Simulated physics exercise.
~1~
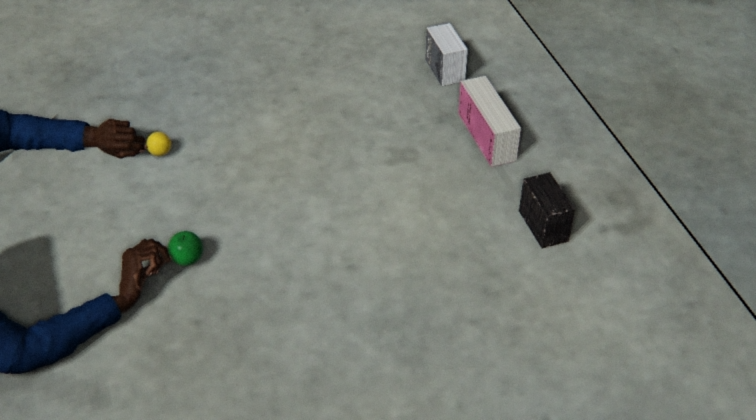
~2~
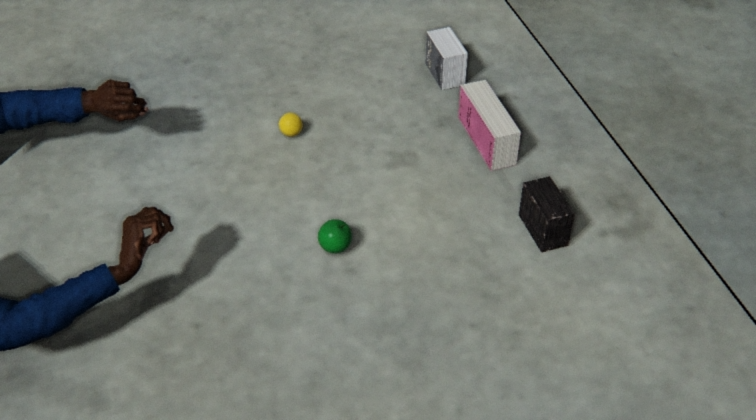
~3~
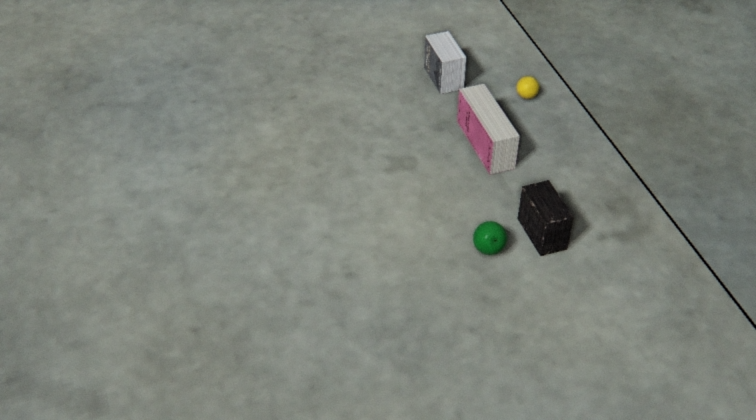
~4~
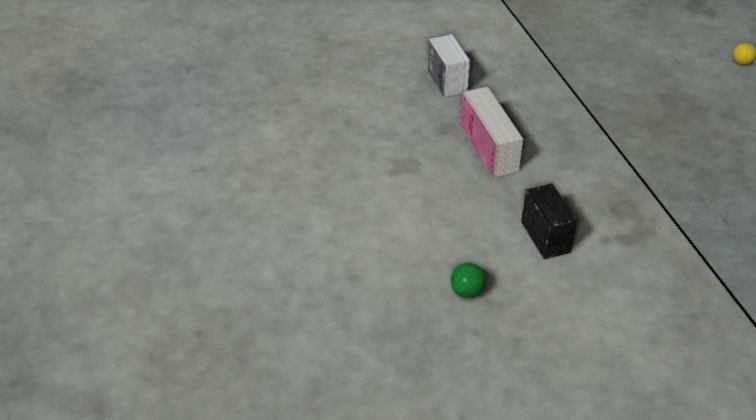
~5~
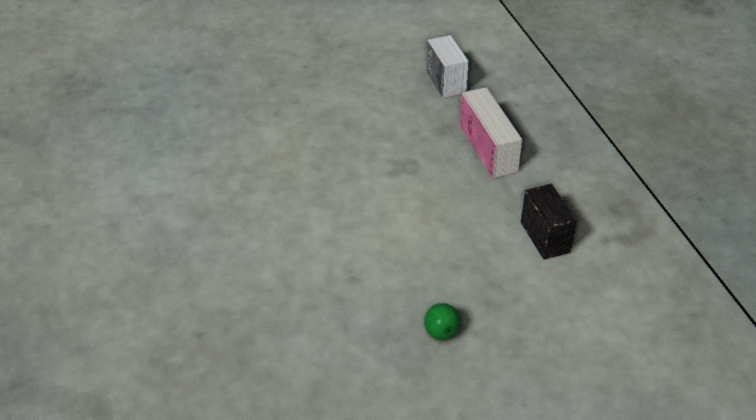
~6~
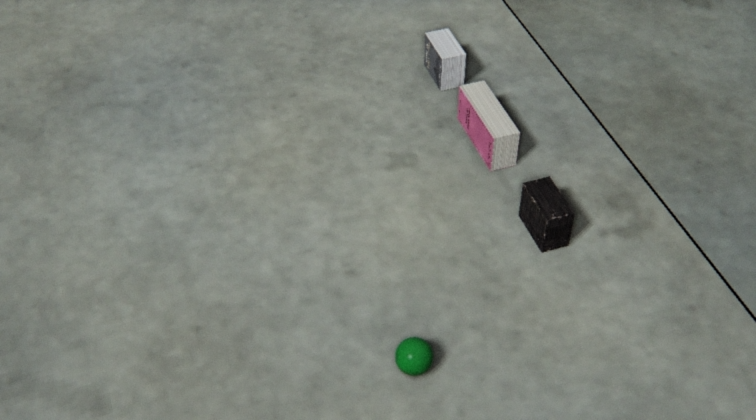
We see two hands release a small yellow round object and a green one toward three upright blocks. The yellow one rolls between the blocks and out of view on the right, while the green one bounces off the black block and rolls back toward the lower left.
